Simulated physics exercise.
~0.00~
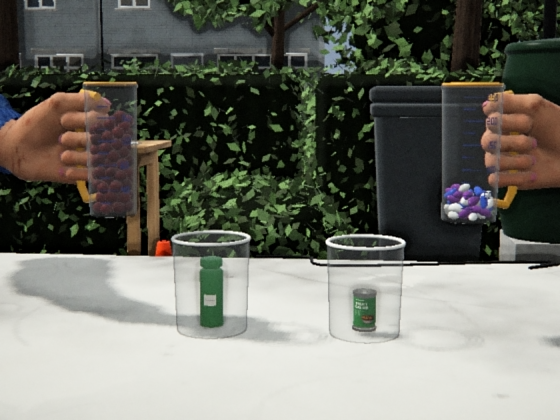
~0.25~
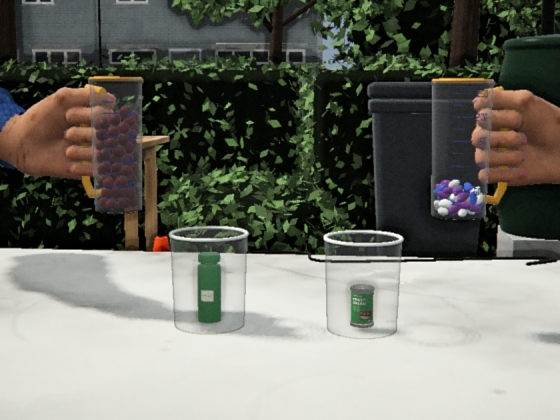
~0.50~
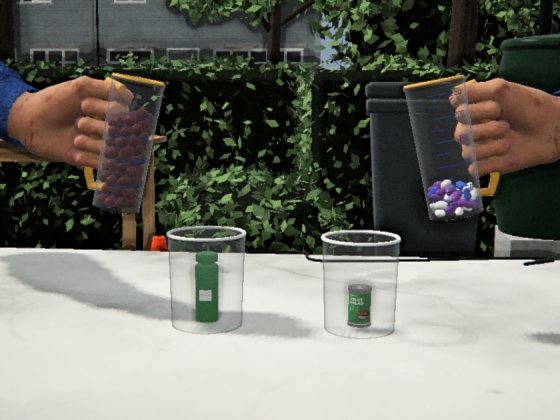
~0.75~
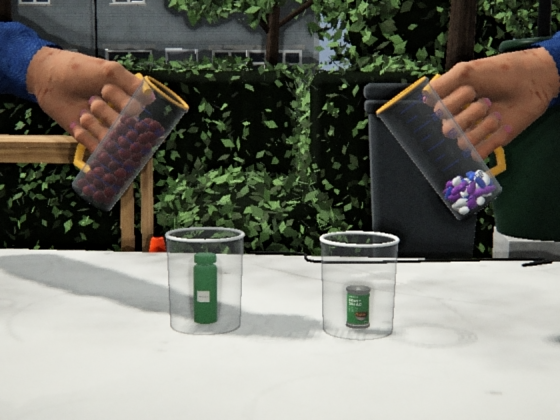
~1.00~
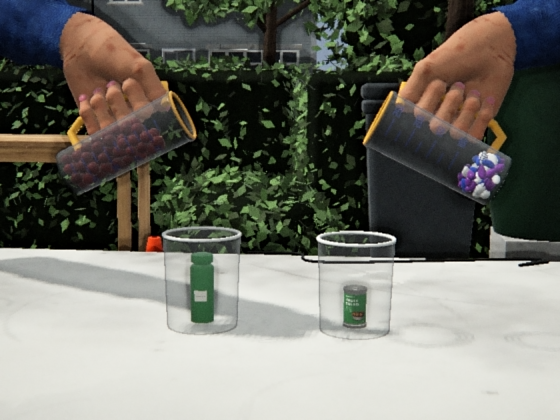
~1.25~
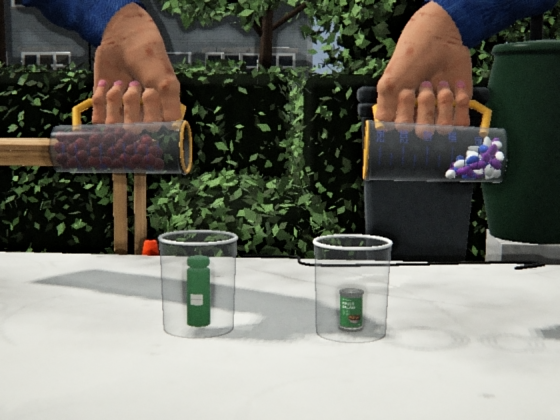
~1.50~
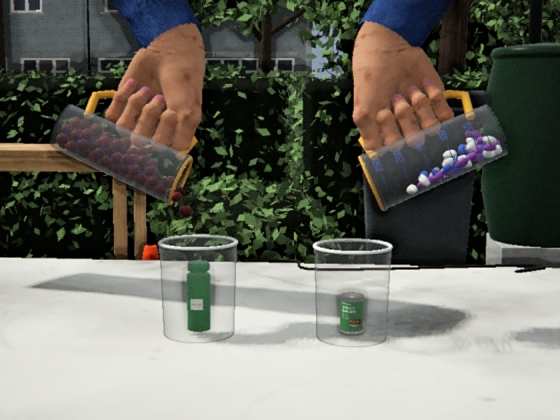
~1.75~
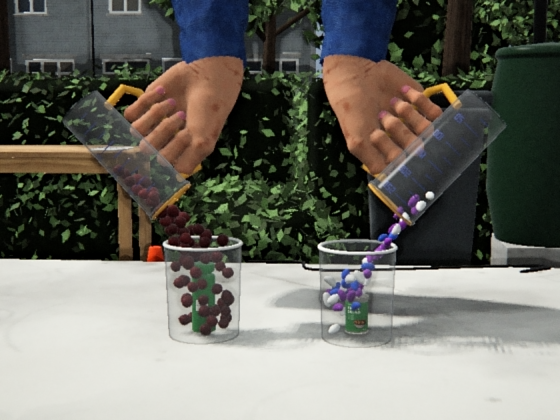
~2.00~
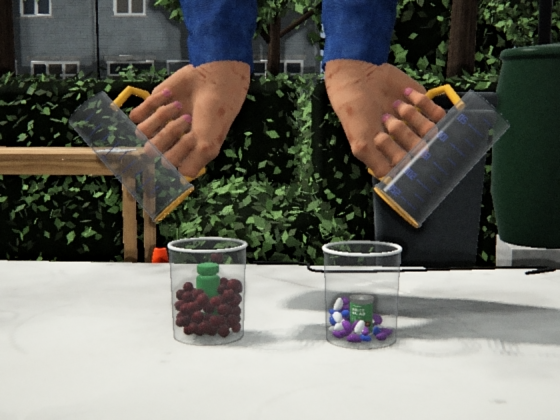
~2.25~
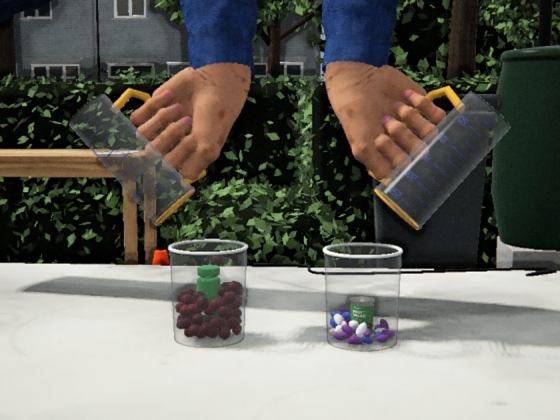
On a white outdoor table, two hands empty cups into glasses, leaving both green objects showing.
